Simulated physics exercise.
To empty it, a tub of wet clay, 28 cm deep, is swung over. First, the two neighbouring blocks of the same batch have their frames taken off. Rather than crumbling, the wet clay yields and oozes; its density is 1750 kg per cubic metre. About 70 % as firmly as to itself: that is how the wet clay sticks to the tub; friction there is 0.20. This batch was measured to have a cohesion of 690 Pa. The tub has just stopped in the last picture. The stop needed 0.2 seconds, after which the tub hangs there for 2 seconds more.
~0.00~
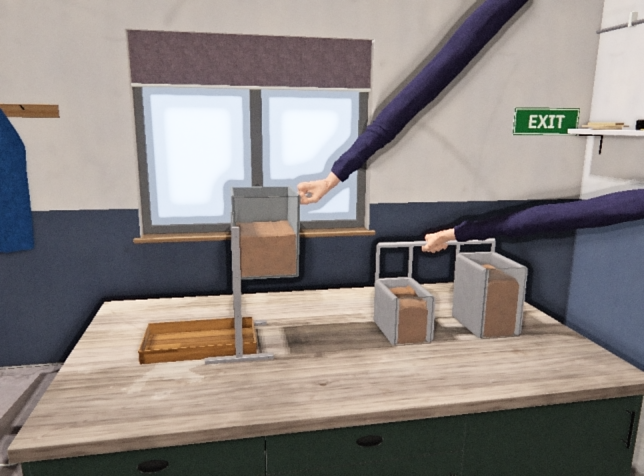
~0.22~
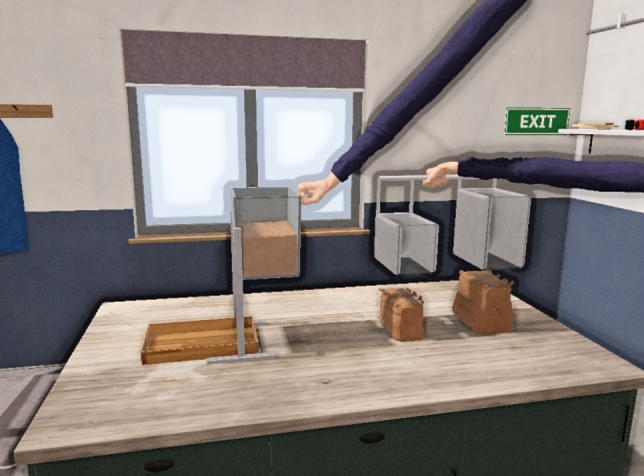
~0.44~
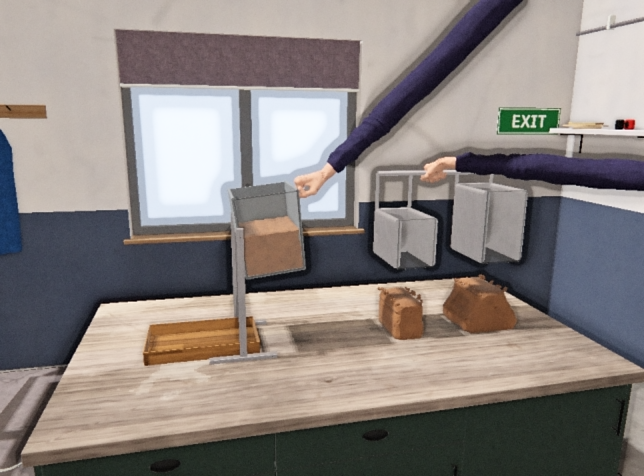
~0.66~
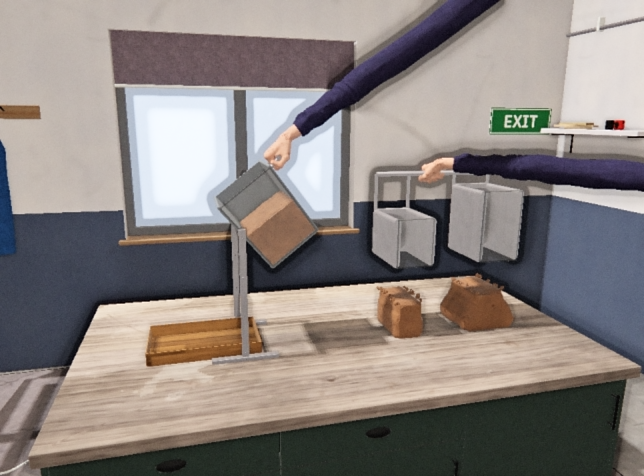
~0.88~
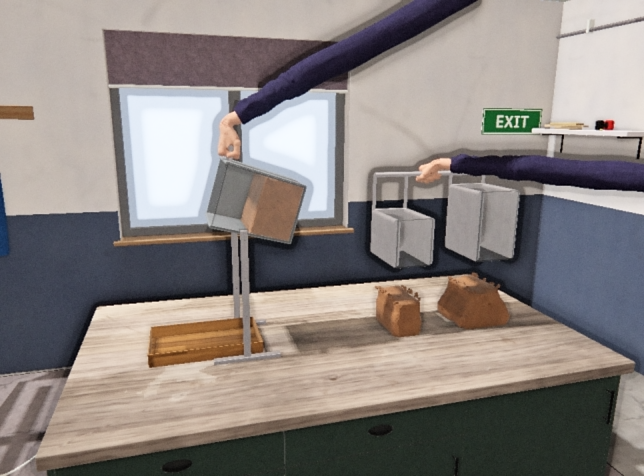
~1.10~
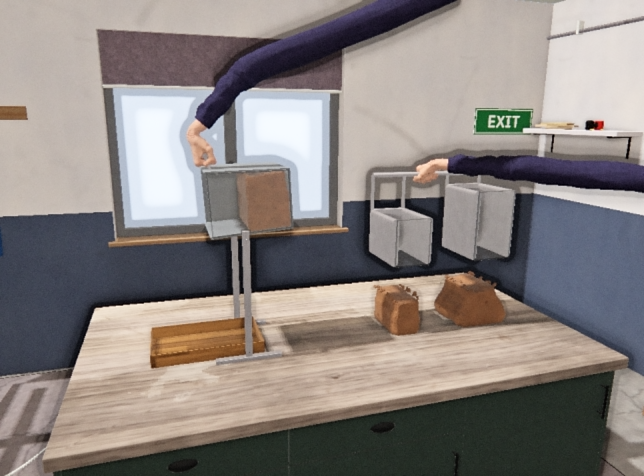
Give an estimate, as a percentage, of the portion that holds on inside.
The portion holding on inside is about 100 %.
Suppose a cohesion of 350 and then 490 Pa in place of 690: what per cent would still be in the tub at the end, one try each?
First 75 %, second 95 %.
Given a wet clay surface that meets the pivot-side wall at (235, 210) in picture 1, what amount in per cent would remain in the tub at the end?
Then roughly 80 %.
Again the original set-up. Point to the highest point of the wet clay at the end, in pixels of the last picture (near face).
Roughly at pixel (261, 189).
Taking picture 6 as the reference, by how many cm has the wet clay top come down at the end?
5 cm.
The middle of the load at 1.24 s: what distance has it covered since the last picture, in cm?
Around 2 centimetres.
After 1.24 s, the tub is at 93 degrees and holds 100 %.
After 1.41 s, the tub is at 93 degrees and holds 100 %.
After 1.58 s, the tub is at 93 degrees and holds 100 %.
After 1.75 s, the tub is at 93 degrees and holds 100 %.
After 3.10 s, at the end, the tub is at 93 degrees and holds 100 %.
